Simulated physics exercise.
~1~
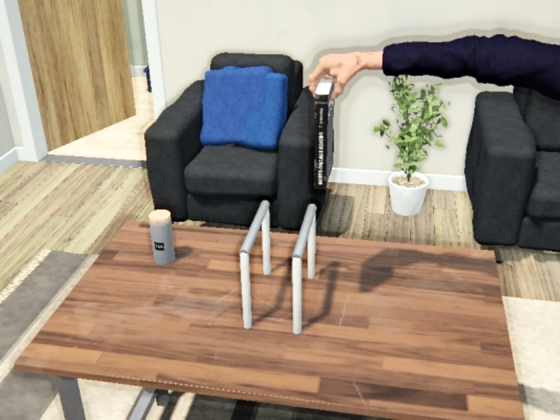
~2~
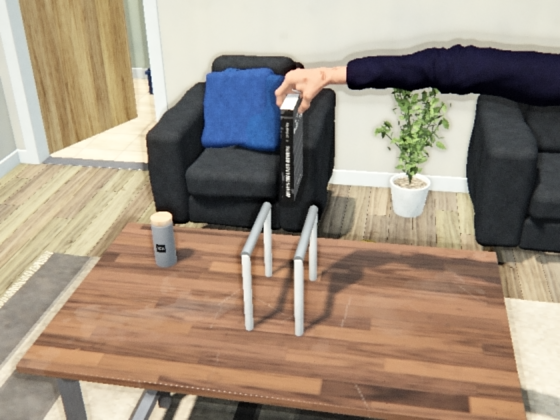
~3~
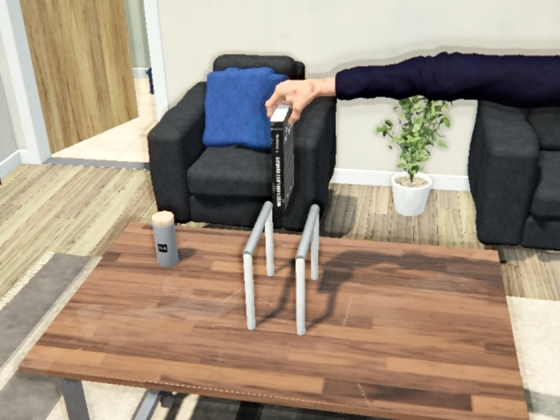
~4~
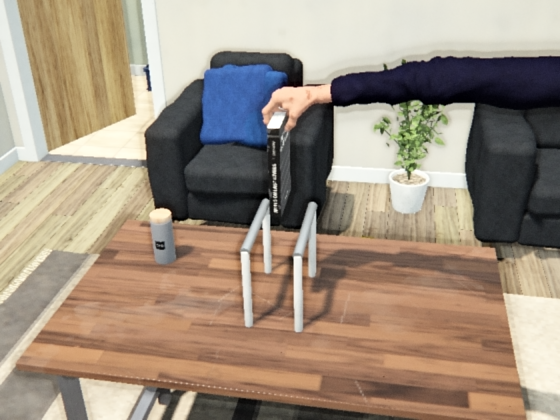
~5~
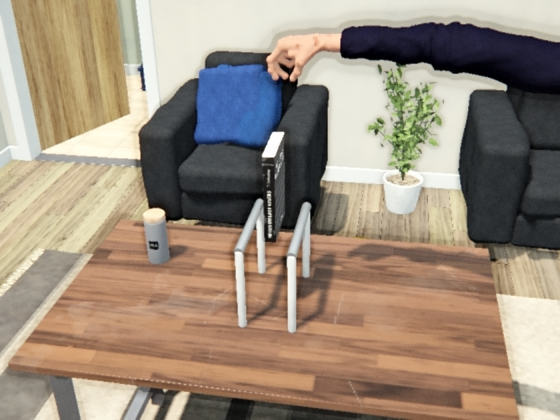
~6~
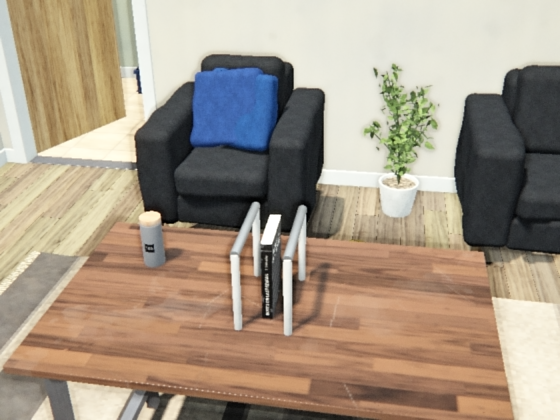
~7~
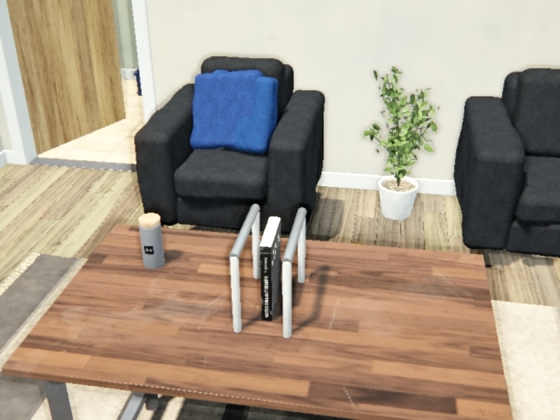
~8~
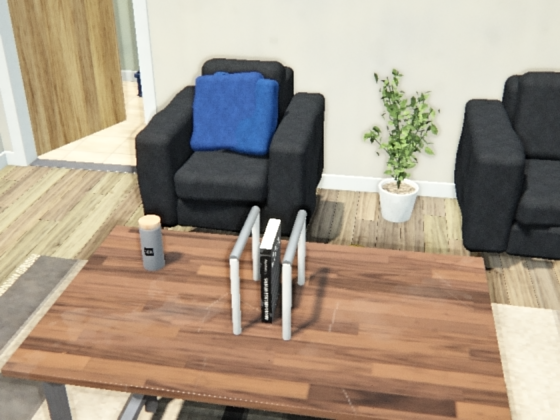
A black book, held upright by a hand, moved left and down over a gap between two metal rails on a wooden table, and when the hand let go, it dropped through and stood upright on the tabletop while the grey jar stayed put.
